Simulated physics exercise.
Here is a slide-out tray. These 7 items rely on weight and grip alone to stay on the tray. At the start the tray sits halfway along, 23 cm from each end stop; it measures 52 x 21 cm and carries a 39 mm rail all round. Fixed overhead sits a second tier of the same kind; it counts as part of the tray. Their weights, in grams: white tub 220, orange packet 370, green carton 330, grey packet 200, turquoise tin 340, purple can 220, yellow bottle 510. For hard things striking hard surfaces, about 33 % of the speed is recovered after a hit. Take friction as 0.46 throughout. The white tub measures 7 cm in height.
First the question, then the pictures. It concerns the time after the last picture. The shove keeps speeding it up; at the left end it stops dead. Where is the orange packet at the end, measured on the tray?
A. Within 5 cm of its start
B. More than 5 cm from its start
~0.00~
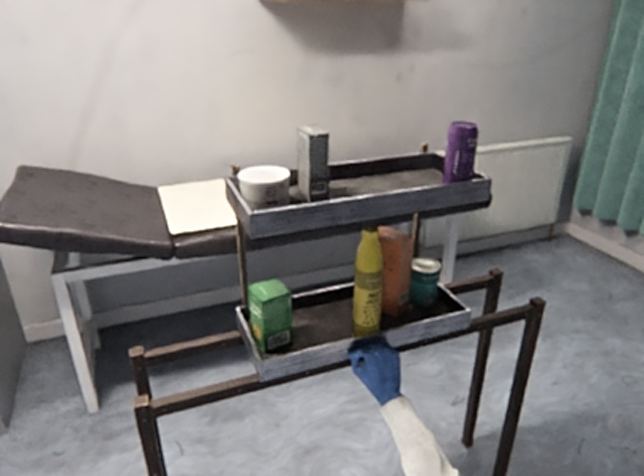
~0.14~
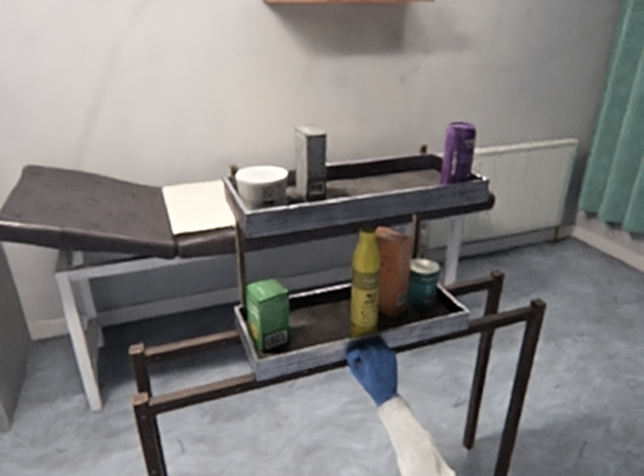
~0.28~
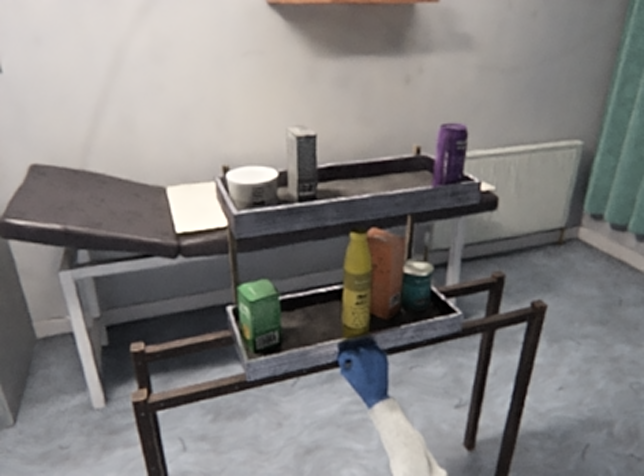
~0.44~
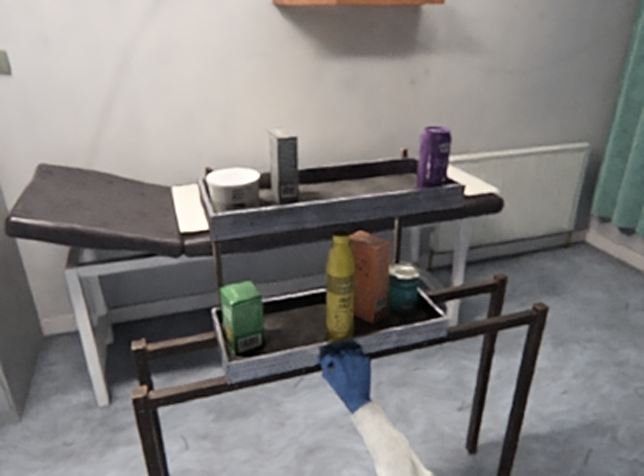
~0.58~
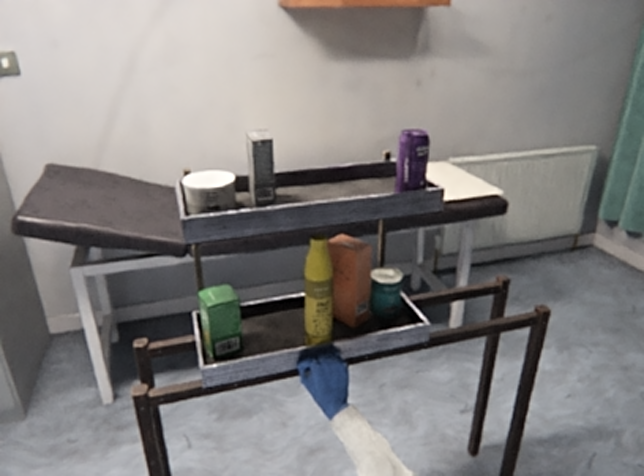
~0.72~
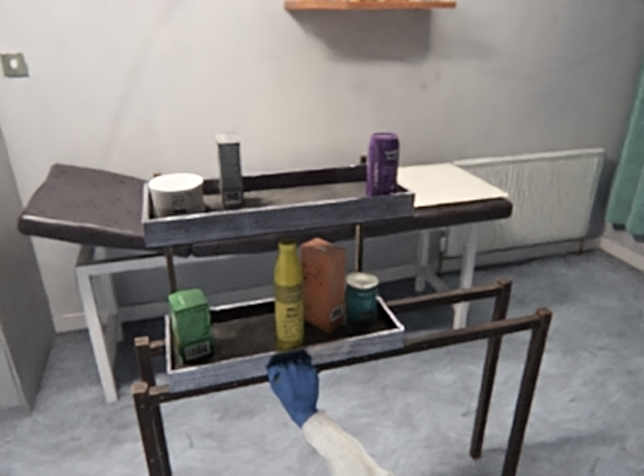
B, more than 5 cm from its start.
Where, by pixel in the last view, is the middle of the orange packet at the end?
It winds up close to (246, 311).
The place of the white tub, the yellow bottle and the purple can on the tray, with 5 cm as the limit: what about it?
First, the white tub stays in its position; second, the yellow bottle is moved away; third, the purple can stays in its position.
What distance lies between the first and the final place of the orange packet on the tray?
I'd put it at about 15 centimetres.
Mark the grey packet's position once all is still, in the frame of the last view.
Its middle comes to rest around (185, 176).
After 0.92 s, tray has slid 23 cm left; orange packet leaning 8° near (292, 291); grey packet leaning 20°; yellow bottle leaning 15°.
After 1.12 s, tray has slid 23 cm left; orange packet leaning 23° near (282, 295); yellow bottle leaning 48°; grey packet leaning 34°.
After 1.42 s, tray has slid 23 cm left; orange packet leaning 71° near (258, 314); yellow bottle on its side; grey packet leaning 34°.
At rest (2.4 s), tipped over on the tray, orange packet and yellow bottle; the other 5 in place, give or take 5 cm. Seen from the same camera at the end, orange packet near (246, 311).
